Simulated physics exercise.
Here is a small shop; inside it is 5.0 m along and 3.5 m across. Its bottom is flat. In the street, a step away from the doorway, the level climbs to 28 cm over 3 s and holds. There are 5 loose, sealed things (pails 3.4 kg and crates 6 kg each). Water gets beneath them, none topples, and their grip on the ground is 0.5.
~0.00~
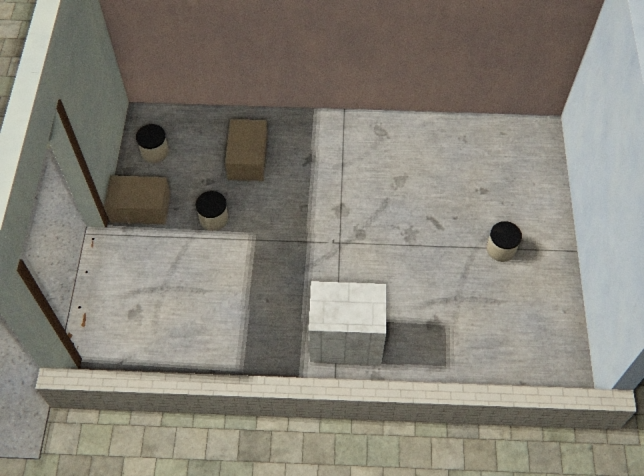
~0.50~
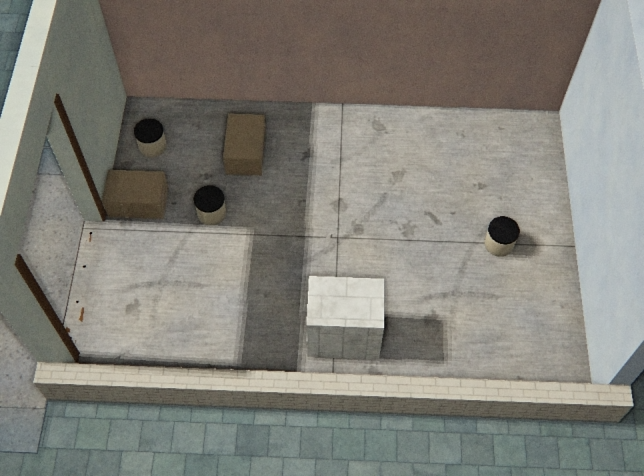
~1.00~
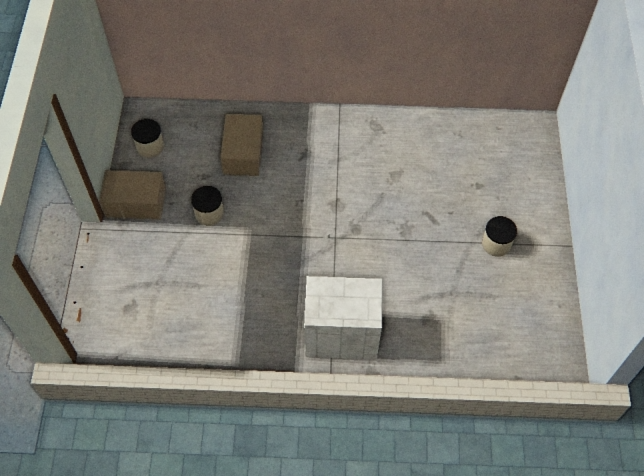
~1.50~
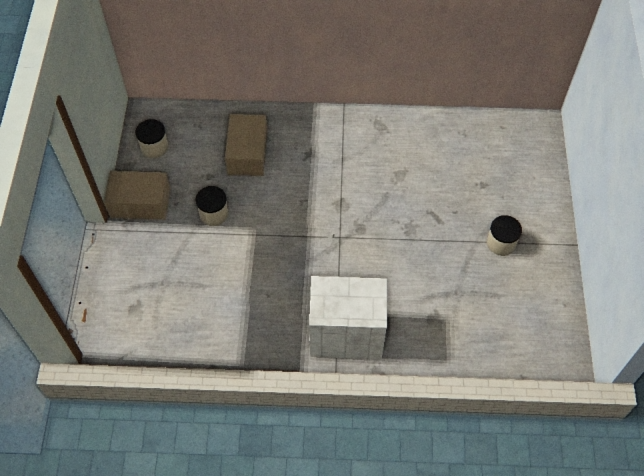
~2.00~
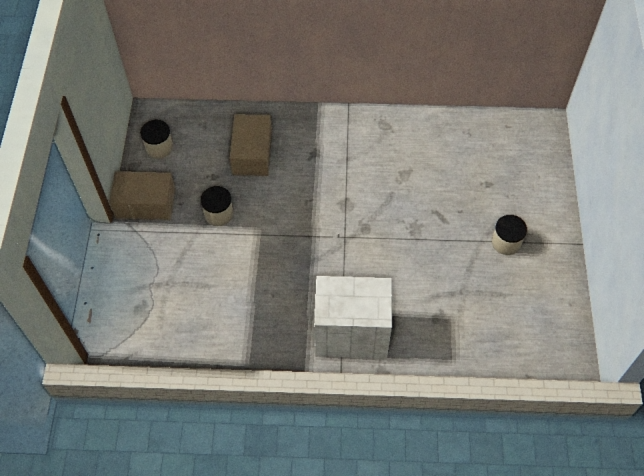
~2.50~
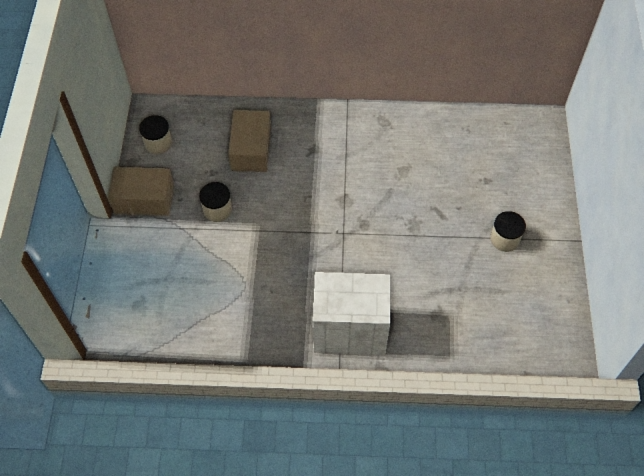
In a small open-topped shop seen from above, black-topped pails and brown crates stand on a pale floor near a white block. Bluish water covers the paving outside, then slips through the doorway on the left and spreads in a curved sheet across the nearby floor, while the objects stay still.
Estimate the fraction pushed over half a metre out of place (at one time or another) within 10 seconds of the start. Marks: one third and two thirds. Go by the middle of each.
It is from one to two thirds.
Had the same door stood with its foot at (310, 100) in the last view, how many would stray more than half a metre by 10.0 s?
Then 5.
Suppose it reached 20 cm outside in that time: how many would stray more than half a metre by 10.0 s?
Then 2.
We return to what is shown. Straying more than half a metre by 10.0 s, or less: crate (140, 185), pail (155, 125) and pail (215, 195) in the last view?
In that order: Short of it, less, more.
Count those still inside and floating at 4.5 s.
At that moment 0.
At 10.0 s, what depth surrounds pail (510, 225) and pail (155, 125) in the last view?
About 18 and 5 cm.
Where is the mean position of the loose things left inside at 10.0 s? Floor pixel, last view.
Around (302, 163).
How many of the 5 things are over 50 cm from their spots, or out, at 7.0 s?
2 of them.
After 3.5 s 0 of 5 are over 50 cm from their spots; 0 afloat.
After 4.5 s 1 of 5 are over 50 cm from their spots; 0 afloat.
After 7.0 s 2 of 5 are over 50 cm from their spots; 3 afloat.
After 10.0 s 2 of 5 are over 50 cm from their spots, and 3 have been at some point; 4 afloat.
